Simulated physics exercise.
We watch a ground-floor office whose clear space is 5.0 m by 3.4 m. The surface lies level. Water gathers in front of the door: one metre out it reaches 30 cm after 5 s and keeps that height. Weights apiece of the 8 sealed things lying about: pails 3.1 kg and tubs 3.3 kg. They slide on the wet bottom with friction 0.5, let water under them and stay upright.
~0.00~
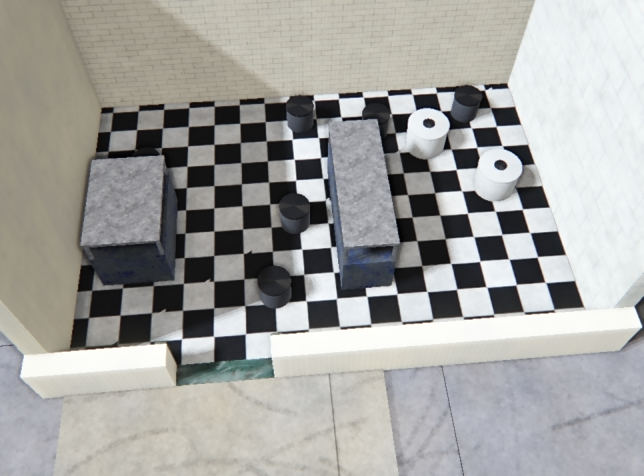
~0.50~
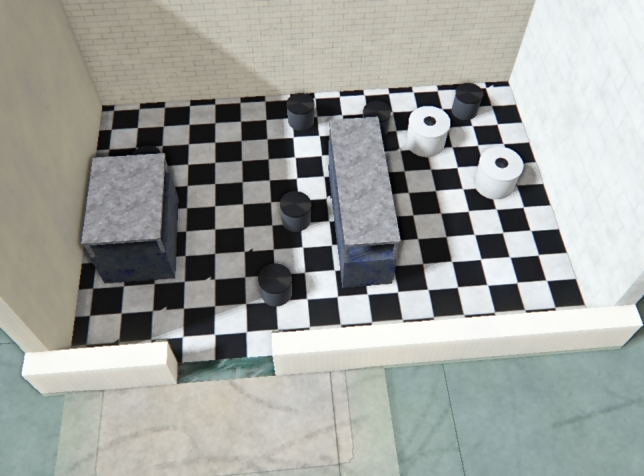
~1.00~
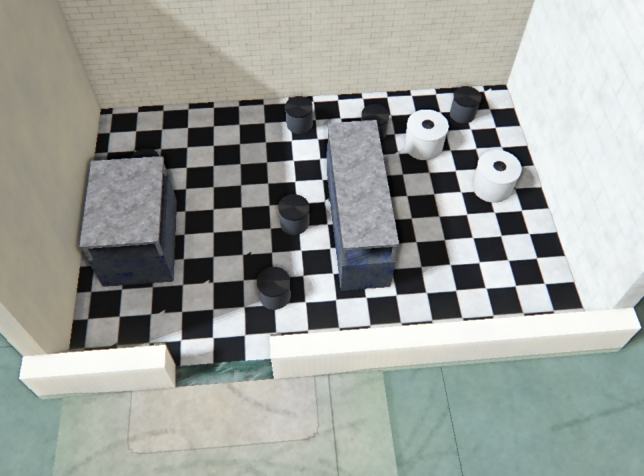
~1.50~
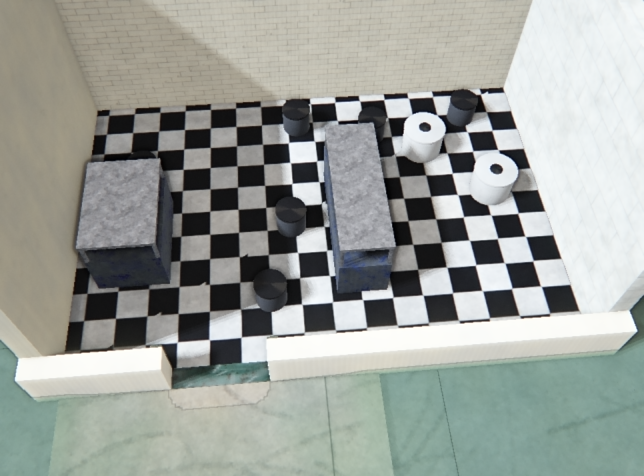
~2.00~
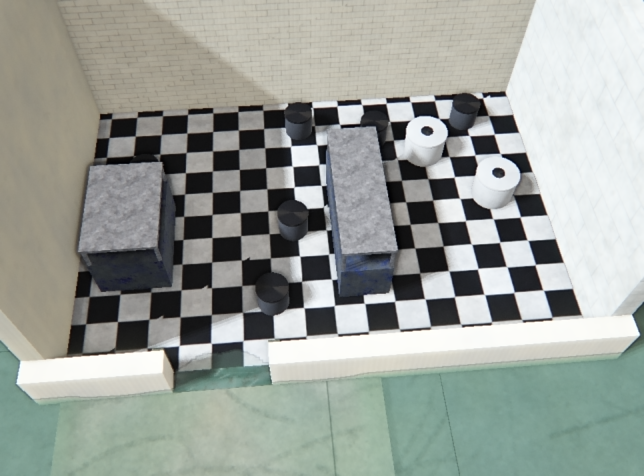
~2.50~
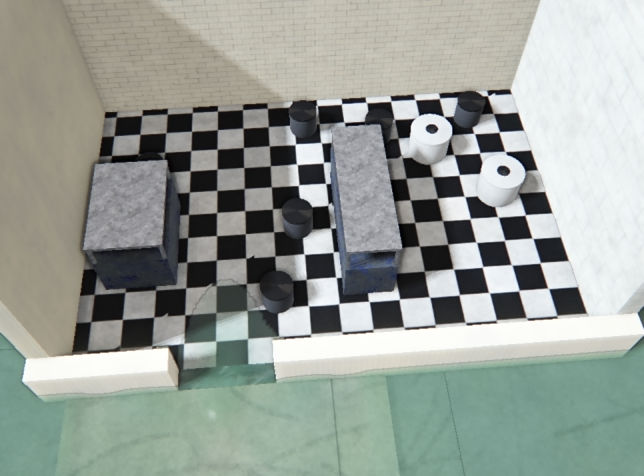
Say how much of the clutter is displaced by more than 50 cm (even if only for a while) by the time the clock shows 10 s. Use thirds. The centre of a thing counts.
That comes to two thirds or more.
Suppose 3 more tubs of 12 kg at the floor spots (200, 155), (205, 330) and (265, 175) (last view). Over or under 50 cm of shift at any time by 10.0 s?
In that order: Past it, over, over.
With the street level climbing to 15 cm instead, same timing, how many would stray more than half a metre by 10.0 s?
In that case 3 of them.
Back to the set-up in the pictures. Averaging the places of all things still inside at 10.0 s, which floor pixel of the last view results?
Around (442, 239).
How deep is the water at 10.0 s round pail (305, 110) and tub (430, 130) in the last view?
About 10 and 2 cm.
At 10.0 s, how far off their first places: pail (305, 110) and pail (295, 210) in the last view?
In that order: 300 cm, 200 cm.
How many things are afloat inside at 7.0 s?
2 of them.
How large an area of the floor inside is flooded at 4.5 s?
About 6.5 m2.
After 3.5 s 0 of 8 are over 50 cm from their spots; 0 afloat.
After 4.5 s 1 of 8 are over 50 cm from their spots; 1 afloat.
After 7.0 s 3 of 8 are over 50 cm from their spots; 2 afloat.
After 10.0 s 7 of 8 are over 50 cm from their spots, and 8 have been at some point; 6 afloat.
